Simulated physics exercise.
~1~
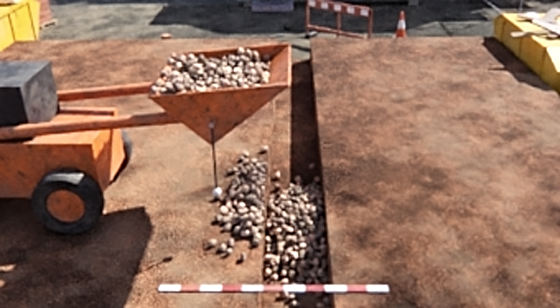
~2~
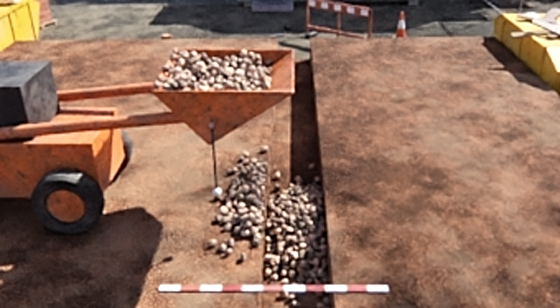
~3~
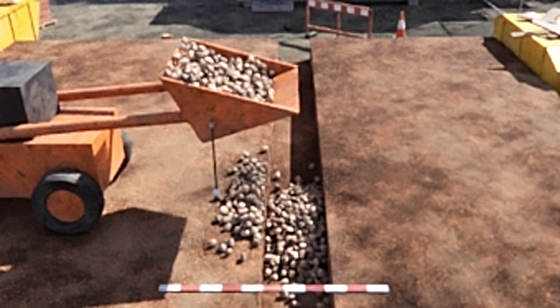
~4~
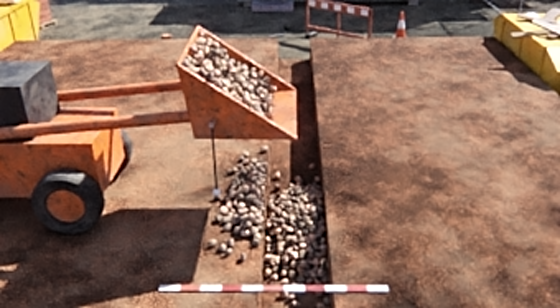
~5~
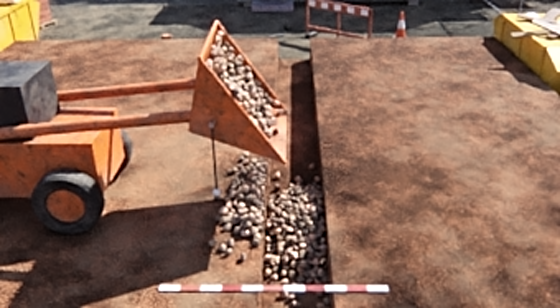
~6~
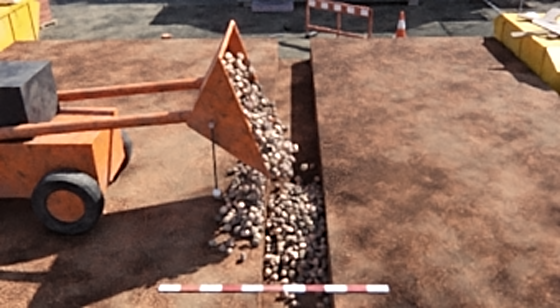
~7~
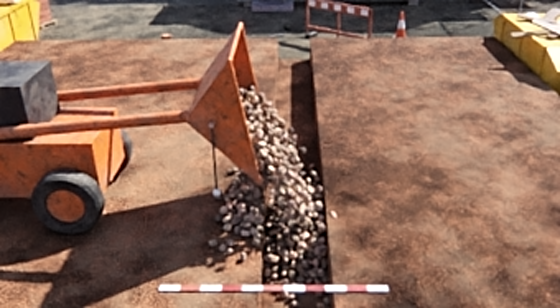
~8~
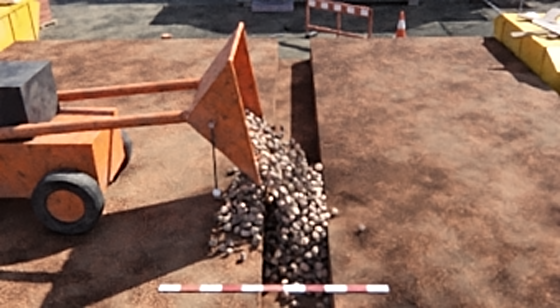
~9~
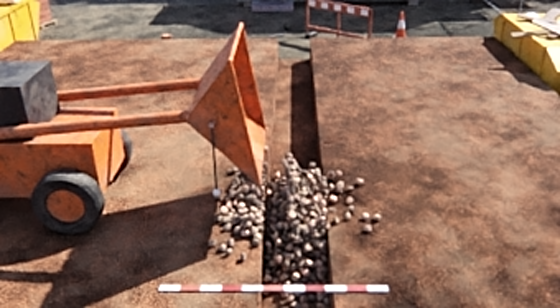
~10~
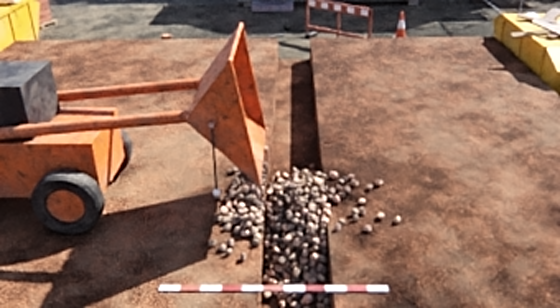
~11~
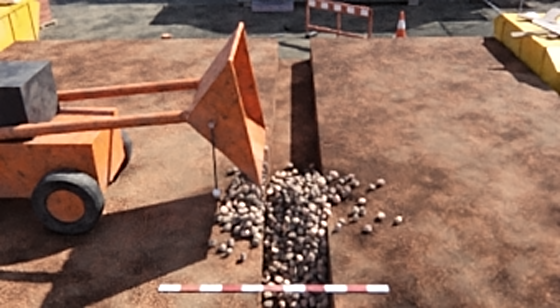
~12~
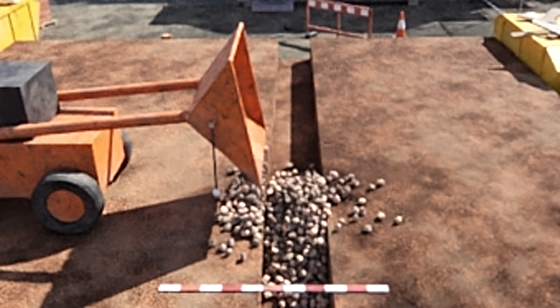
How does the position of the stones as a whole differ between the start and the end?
Taken as a whole, the stones end up lower and further to the right than at the start. At first many sit up in the orange bucket, but at the end they all lie in and around the trench.
On brown ground, an orange bucket tips its stones into a trench, scattering a few beyond.
